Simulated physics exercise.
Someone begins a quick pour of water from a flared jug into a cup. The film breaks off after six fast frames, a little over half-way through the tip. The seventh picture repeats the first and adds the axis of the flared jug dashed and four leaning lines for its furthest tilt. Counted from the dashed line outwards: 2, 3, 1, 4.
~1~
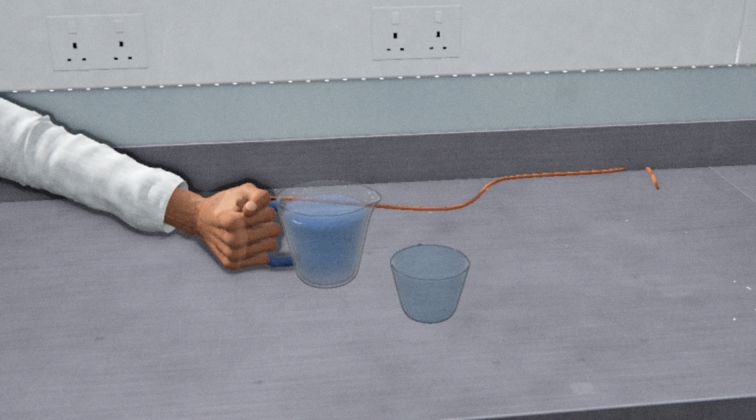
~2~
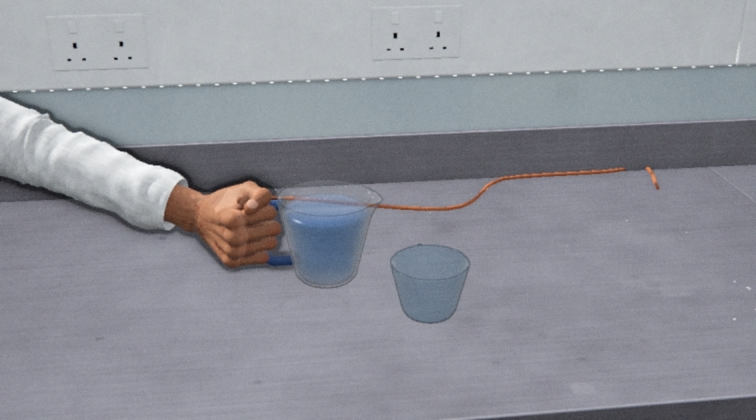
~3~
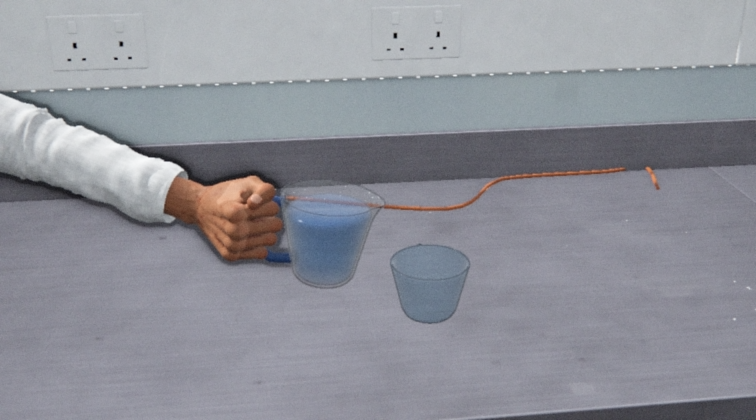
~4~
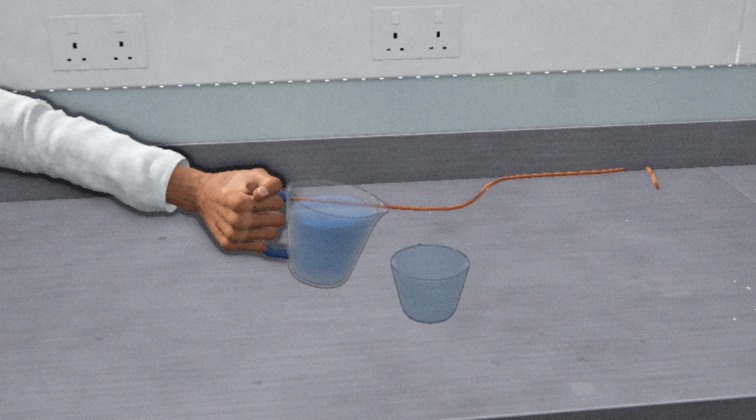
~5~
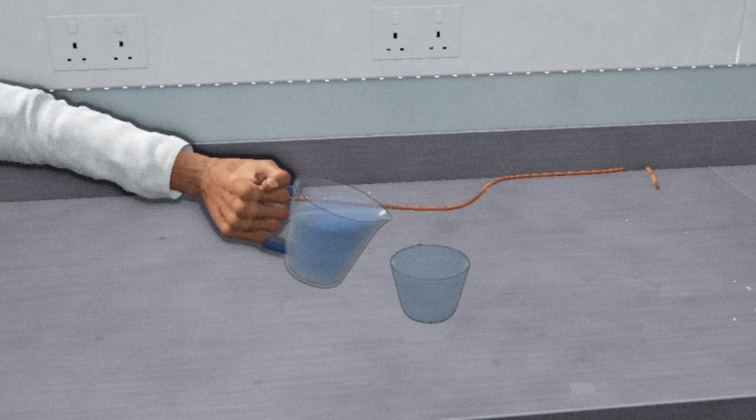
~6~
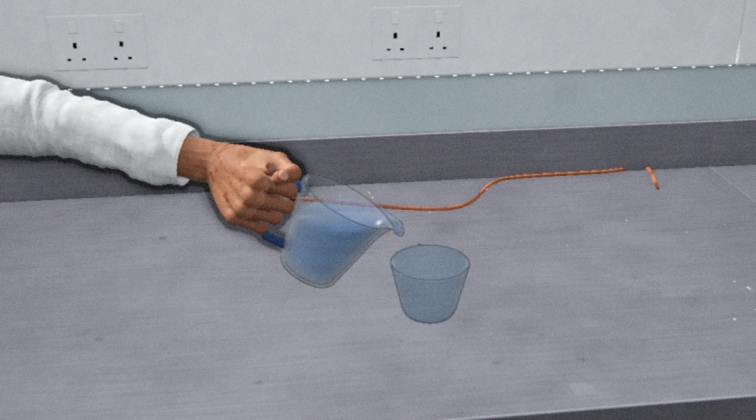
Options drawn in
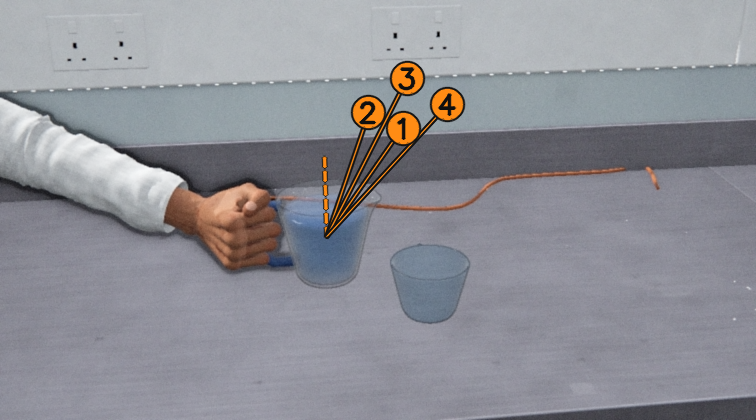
On a grey counter, a hand steadily tips a jug of blue liquid rightward beside a cup.
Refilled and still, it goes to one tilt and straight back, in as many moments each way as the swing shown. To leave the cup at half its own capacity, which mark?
4.
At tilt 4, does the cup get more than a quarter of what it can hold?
Yes.
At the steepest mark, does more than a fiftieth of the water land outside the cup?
No.
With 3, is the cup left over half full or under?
Under half.
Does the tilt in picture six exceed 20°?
Yes.
On the marked copy, 1 at (392, 141); 2 at (363, 129); 3 at (399, 93); 4 at (436, 116).
With 1, the cup ends with about 33 % of what it can hold.
With 2, the cup ends with about 4 % of what it can hold.
With 3, the cup ends with about 17 % of what it can hold.
With 4, the cup ends with about 51 % of what it can hold.
